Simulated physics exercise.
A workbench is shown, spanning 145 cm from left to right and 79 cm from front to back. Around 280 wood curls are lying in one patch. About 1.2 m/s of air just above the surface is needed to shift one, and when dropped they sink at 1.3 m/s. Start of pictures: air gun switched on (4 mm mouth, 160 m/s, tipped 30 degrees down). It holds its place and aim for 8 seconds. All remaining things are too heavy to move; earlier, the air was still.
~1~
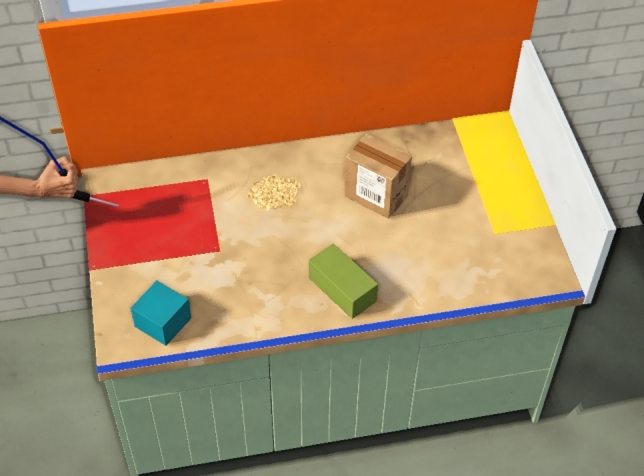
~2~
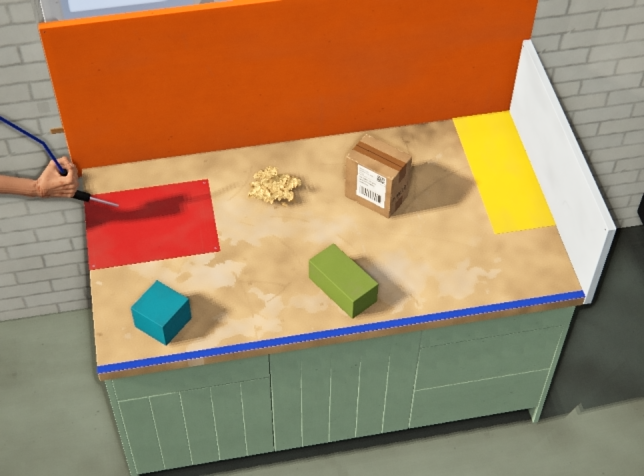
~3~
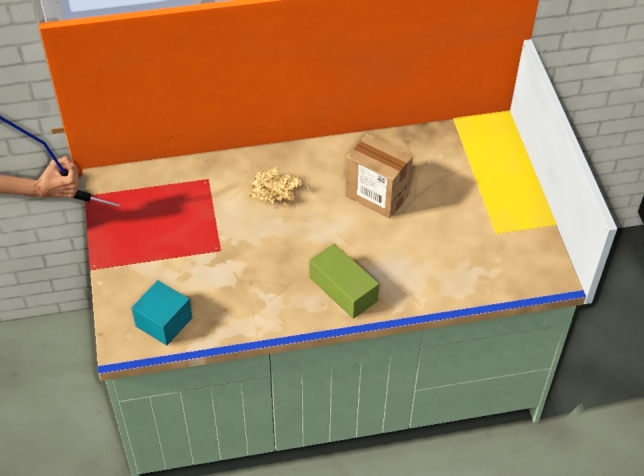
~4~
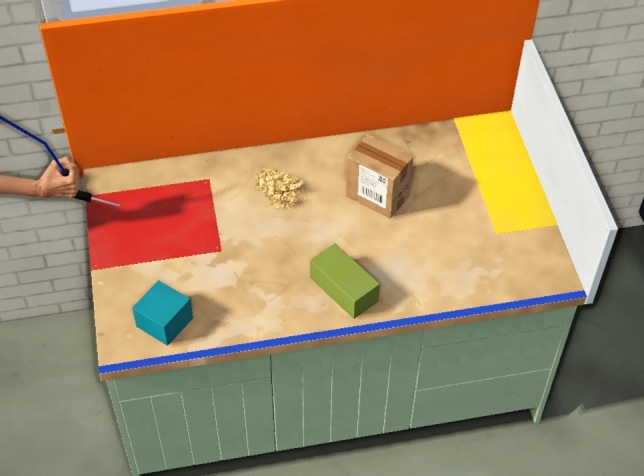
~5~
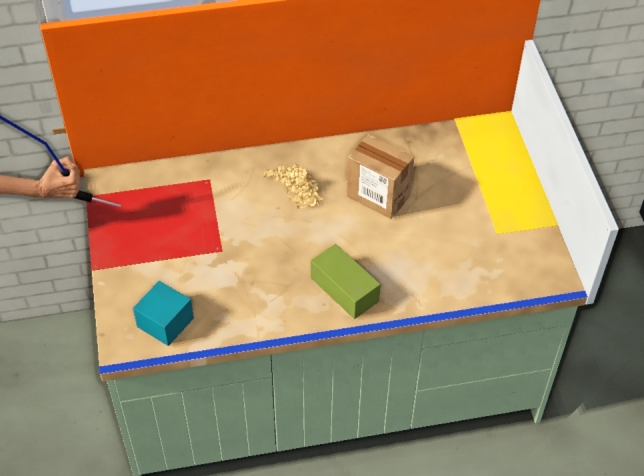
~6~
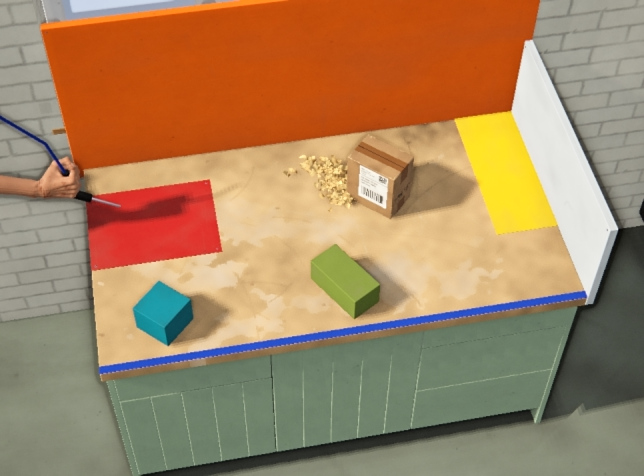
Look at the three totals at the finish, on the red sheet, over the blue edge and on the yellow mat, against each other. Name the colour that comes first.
I would say yellow.
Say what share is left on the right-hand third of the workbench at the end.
90 %.
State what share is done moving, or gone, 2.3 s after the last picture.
I would put it at around 40 %.
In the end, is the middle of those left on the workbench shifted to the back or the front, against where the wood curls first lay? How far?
Looks like a forward shift by some 5 cm.
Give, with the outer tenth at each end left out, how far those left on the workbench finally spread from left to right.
Spread, left to right: Approx. 20 cm.
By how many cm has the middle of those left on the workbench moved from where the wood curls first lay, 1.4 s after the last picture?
The centre sits some 85 cm from where it began.
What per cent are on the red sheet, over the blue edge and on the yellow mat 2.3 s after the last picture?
Roughly 0 % red, 15 % blue and 70 % yellow.
Then, 1.4 s after the last picture, 75 % are on the move or not yet settled, 14 % are over the blue edge, 0 % on the red sheet and 71 % on the yellow mat; the middle of those still in play is near (521, 136).
Then, 2.3 s after the last picture, 65 % are on the move or not yet settled, 14 % are over the blue edge, 0 % on the red sheet and 70 % on the yellow mat; the middle of those still in play is near (526, 147).
Then, 4.2 s after the last picture, 60 % are on the move or not yet settled, 14 % are over the blue edge, 0 % on the red sheet and 68 % on the yellow mat; the middle of those still in play is near (535, 163).
Then, 7.8 s after the last picture, at the end, 14 % are over the blue edge, 0 % on the red sheet and 57 % on the yellow mat; the middle of those still in play is near (534, 169).
